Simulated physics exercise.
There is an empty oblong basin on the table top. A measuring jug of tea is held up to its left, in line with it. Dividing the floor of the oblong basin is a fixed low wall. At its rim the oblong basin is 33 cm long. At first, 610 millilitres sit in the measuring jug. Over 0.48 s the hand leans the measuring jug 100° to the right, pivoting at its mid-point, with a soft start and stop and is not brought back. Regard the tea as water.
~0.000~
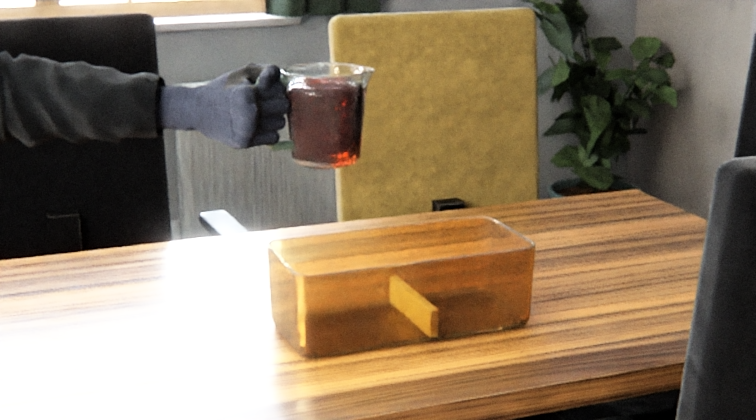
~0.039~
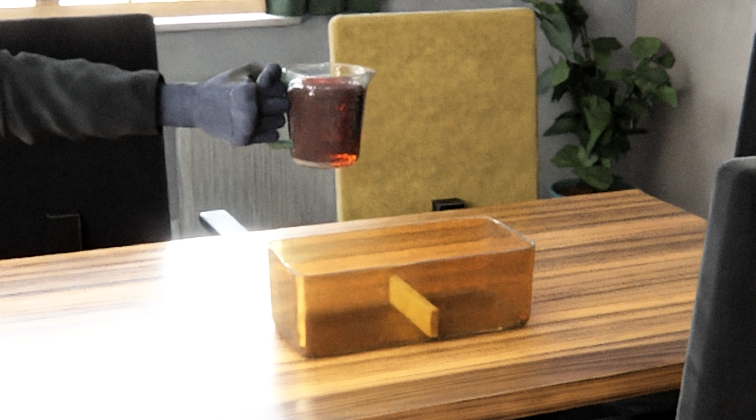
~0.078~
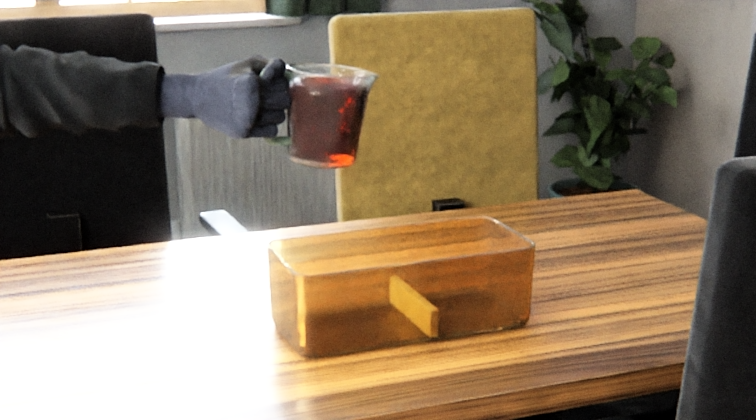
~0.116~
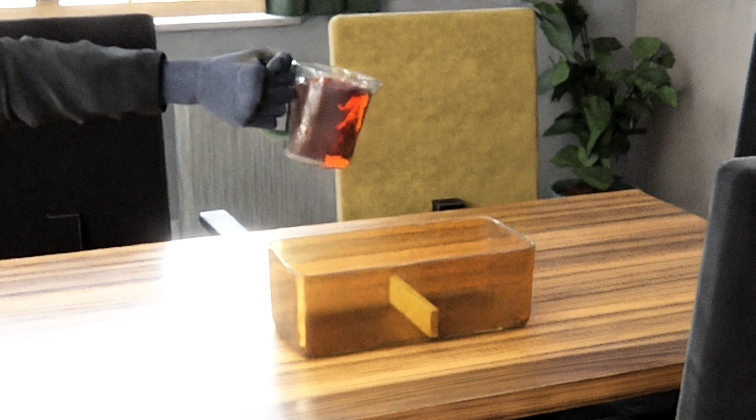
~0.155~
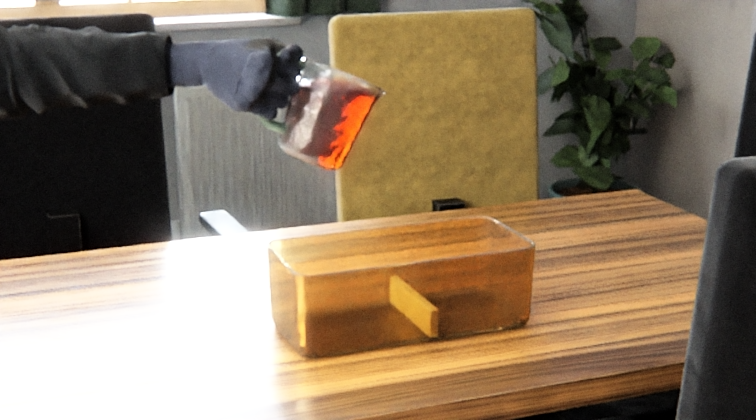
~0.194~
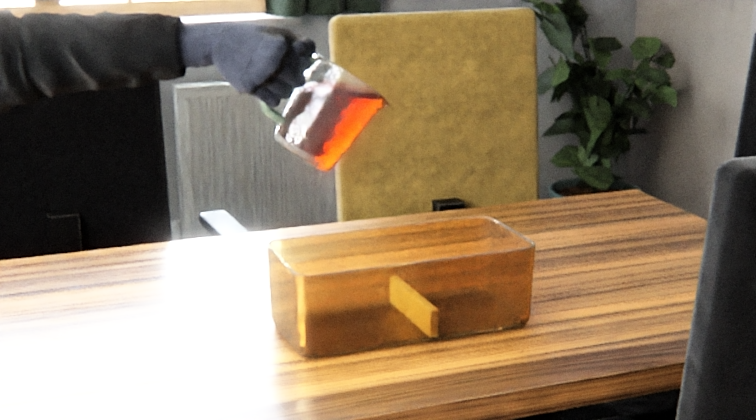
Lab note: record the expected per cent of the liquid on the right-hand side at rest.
Expected right-hand share: 86 per cent.
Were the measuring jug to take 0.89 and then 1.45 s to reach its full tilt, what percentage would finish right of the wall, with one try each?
Around 90 per cent first, around 90 per cent next.
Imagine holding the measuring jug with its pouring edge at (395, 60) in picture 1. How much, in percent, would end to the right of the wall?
85 %.
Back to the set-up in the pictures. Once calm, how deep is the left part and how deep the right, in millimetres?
Left 2 mm, right 26 mm.
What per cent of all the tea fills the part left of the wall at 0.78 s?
Some 5 per cent.
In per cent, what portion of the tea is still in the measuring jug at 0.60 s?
Close to 14 percent of the total.
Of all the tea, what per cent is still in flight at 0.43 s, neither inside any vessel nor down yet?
Roughly 38 percent.
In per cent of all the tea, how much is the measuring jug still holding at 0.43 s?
Around 52 percent.
After 0.43 s the tilt is 97° and 51 per cent is still to pour, 0 is left of the wall and 10 right of it.
After 0.60 s the tilt is 100° and 15 per cent is still to pour, 3 is left of the wall and 58 right of it.
After 0.78 s the tilt is 100° and 3 per cent is still to pour, 5 is left of the wall and 80 right of it.
After 0.98 s the tilt is 100° and 0 per cent is still to pour, 9 is left of the wall and 86 right of it.
In the end 10 per cent lies left of the wall, 86 right of it and 4 outside.
